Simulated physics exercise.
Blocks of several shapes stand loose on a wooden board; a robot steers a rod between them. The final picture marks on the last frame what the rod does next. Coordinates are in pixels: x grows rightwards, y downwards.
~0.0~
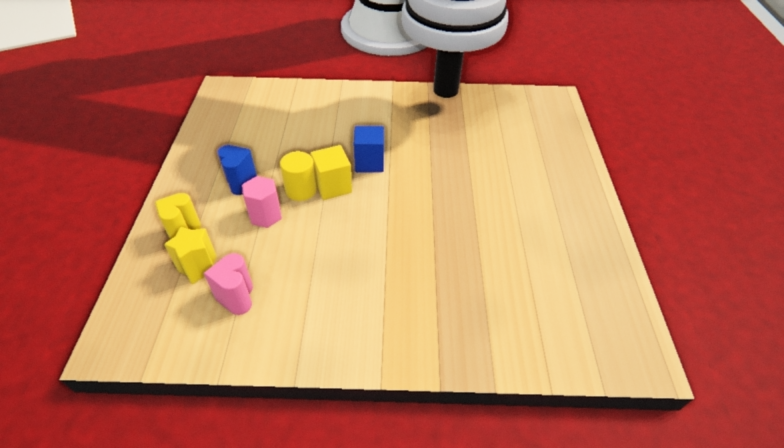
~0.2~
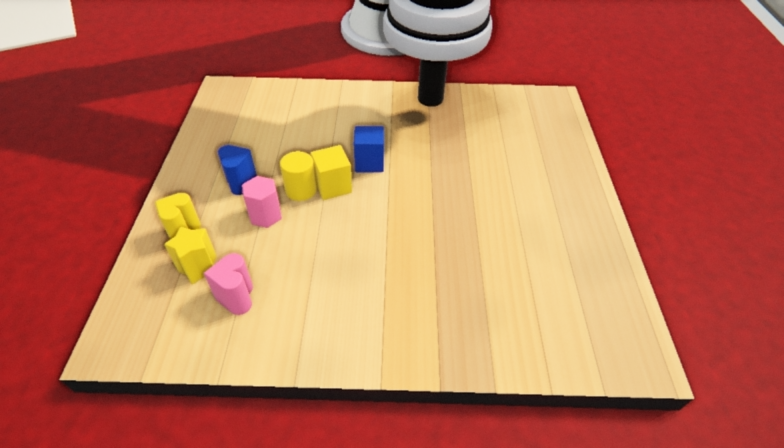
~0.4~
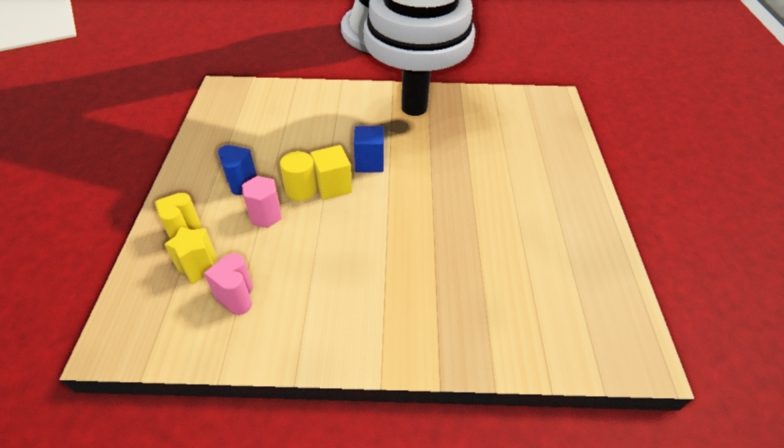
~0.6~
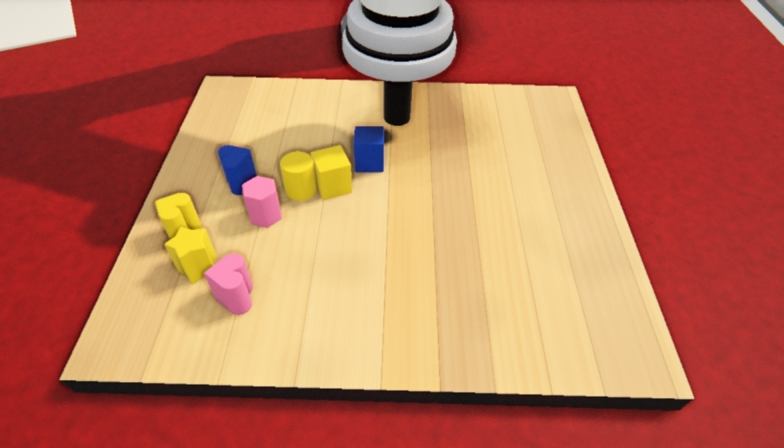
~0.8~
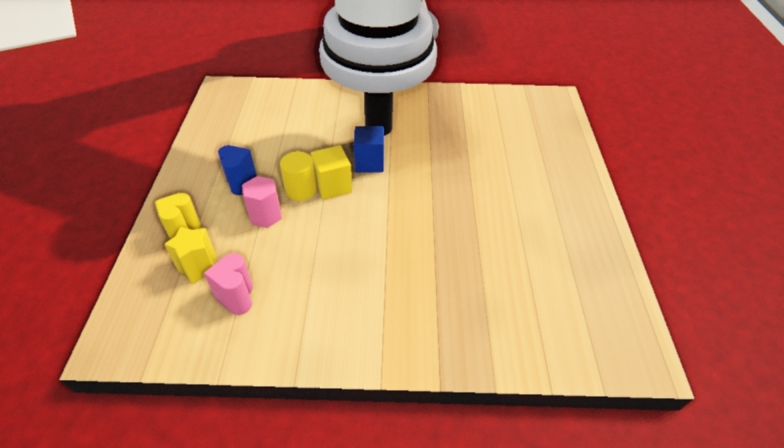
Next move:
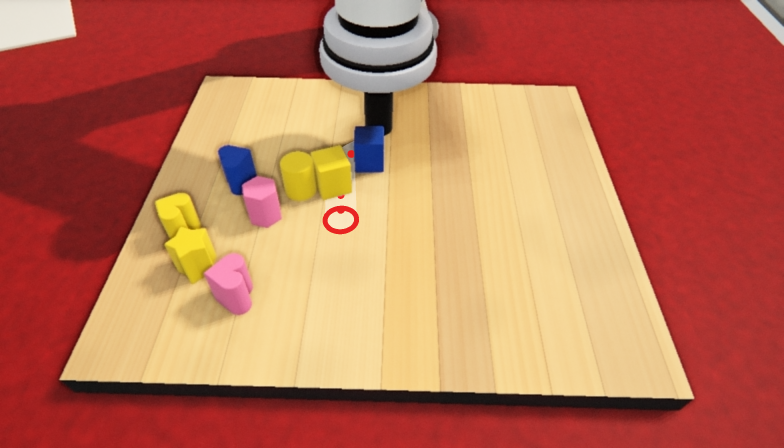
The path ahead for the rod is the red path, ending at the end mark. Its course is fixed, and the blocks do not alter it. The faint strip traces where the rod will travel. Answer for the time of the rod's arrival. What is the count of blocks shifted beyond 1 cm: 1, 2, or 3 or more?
I predict two.
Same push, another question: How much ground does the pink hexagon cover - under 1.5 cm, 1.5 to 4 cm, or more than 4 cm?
Its final spot will lie within 1.5 cm of the current one.
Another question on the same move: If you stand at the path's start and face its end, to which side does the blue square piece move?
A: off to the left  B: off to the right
My pick is A.
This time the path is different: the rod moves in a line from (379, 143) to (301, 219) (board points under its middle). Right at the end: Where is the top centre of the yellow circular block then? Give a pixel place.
Near (274, 168).
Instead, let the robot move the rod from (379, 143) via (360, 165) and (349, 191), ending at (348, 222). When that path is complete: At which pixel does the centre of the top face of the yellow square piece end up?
At (310, 186).
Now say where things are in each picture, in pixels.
The first frame shows rod tip at (446, 91); block tops, pink heart block at (227, 270); pink hexagon at (259, 187); yellow circular block at (296, 161); yellow square piece at (330, 158); blue square piece at (369, 134).
The second frame shows rod at (431, 100); blocks unchanged.
The third frame shows rod at (414, 109); blocks unchanged.
The fourth frame shows rod at (397, 118); blocks unchanged.
The fifth frame shows rod at (379, 128); pink heart block at (227, 270); pink hexagon at (259, 187); yellow circular block at (296, 161); yellow square piece at (330, 158); blue square piece at (369, 134).
Path on the board, from (379, 143) via (346, 159) and (341, 187), ending at (341, 220).
What follows on the original path. One third of the way, rod at (345, 144); blue square piece at (360, 146), turned 35° anticlockwise.
Two thirds of the way, rod at (339, 173); yellow circular block at (294, 163); yellow square piece at (321, 178), turned 40° clockwise; blue square piece at (370, 163), turned 95° anticlockwise.
At the end, rod at (340, 205); pink heart block in place; pink hexagon in place; yellow circular block at (294, 163); yellow square piece at (306, 205), turned 100° clockwise; blue square piece at (371, 164), turned 100° anticlockwise.
